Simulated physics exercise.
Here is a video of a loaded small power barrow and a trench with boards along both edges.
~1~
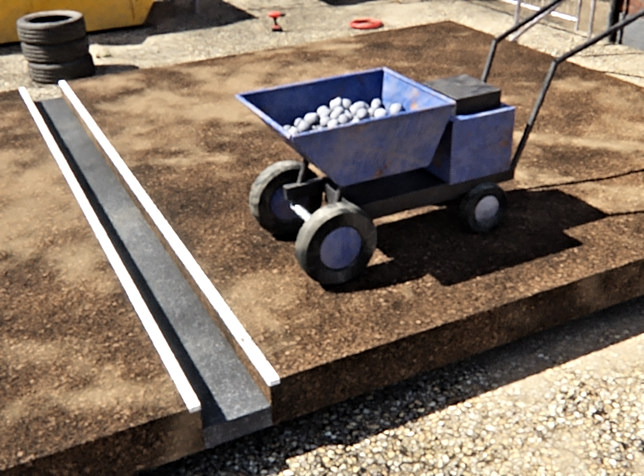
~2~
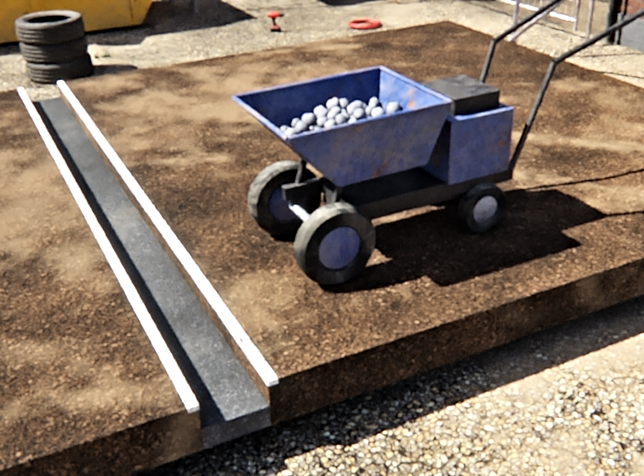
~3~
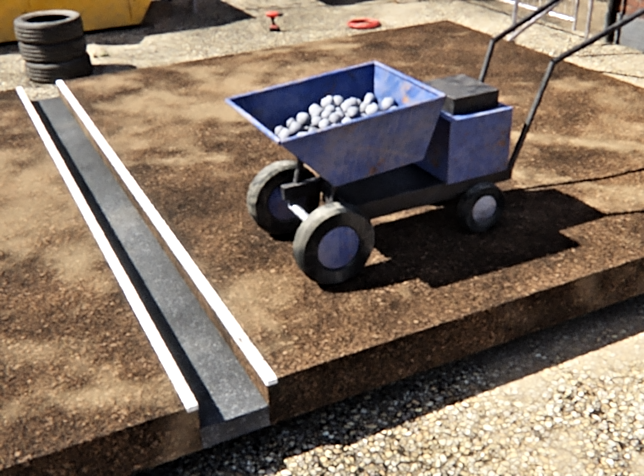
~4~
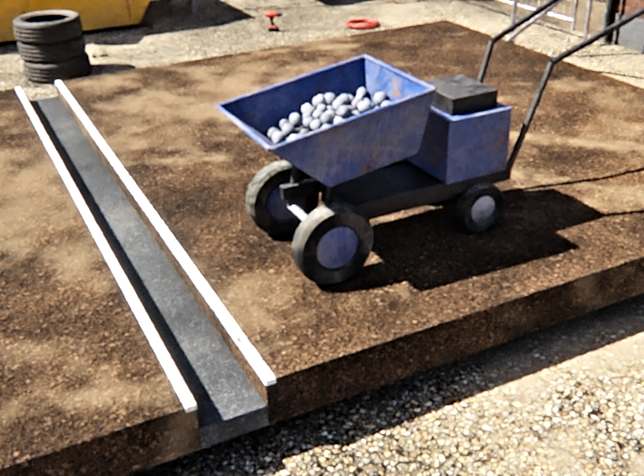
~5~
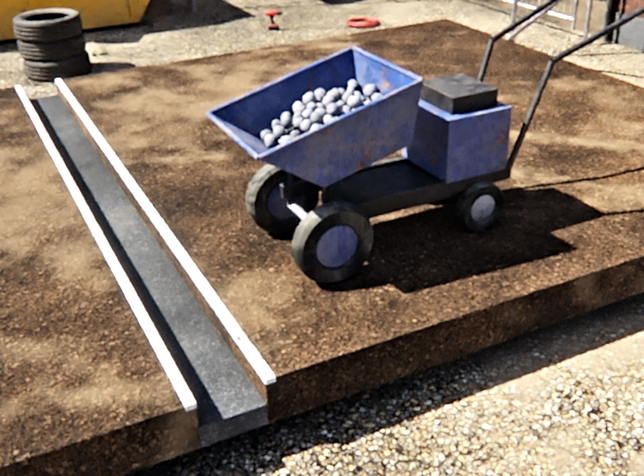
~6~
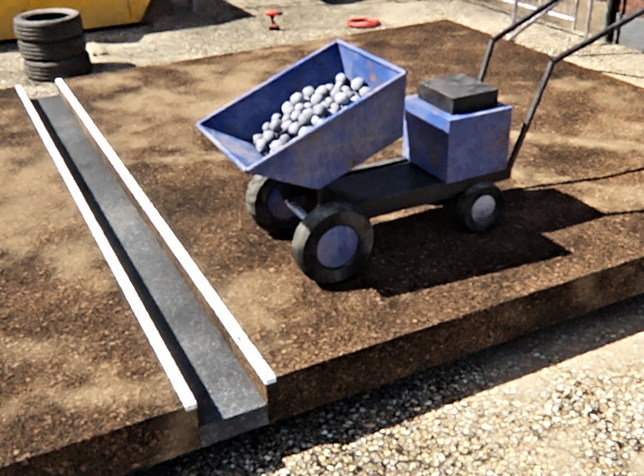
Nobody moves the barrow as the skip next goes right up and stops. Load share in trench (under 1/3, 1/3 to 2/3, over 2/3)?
The trench gets above two thirds of the load.
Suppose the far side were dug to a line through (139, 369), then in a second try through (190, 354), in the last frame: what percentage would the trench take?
First case 100 %, second case 50 %.
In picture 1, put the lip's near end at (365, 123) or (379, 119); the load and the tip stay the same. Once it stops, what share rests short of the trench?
Roughly 50 per cent, then roughly 60 per cent.
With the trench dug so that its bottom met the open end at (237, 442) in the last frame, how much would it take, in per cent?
90 %.
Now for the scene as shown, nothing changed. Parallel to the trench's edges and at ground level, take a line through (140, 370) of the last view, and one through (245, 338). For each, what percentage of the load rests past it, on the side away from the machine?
The first comes to 10 per cent, the second to 100 per cent.
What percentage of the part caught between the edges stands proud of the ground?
My best guess is some 25 per cent.
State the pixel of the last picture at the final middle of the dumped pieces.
At about (167, 299).
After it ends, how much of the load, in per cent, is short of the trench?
Some 0 per cent.
Shortly afterwards, skip tipped steeply; the whole lot in the skip.
Next, skip tipped right over; the bulk in the skip; near a quarter in or heaped over the trench; only a few falling.
Some moments later, skip tipped right over; a little in the skip; the bulk in or heaped over the trench; a little beyond it.
In the end, skip tipped right over; a little in the skip; the bulk in or heaped over the trench; a little beyond it.
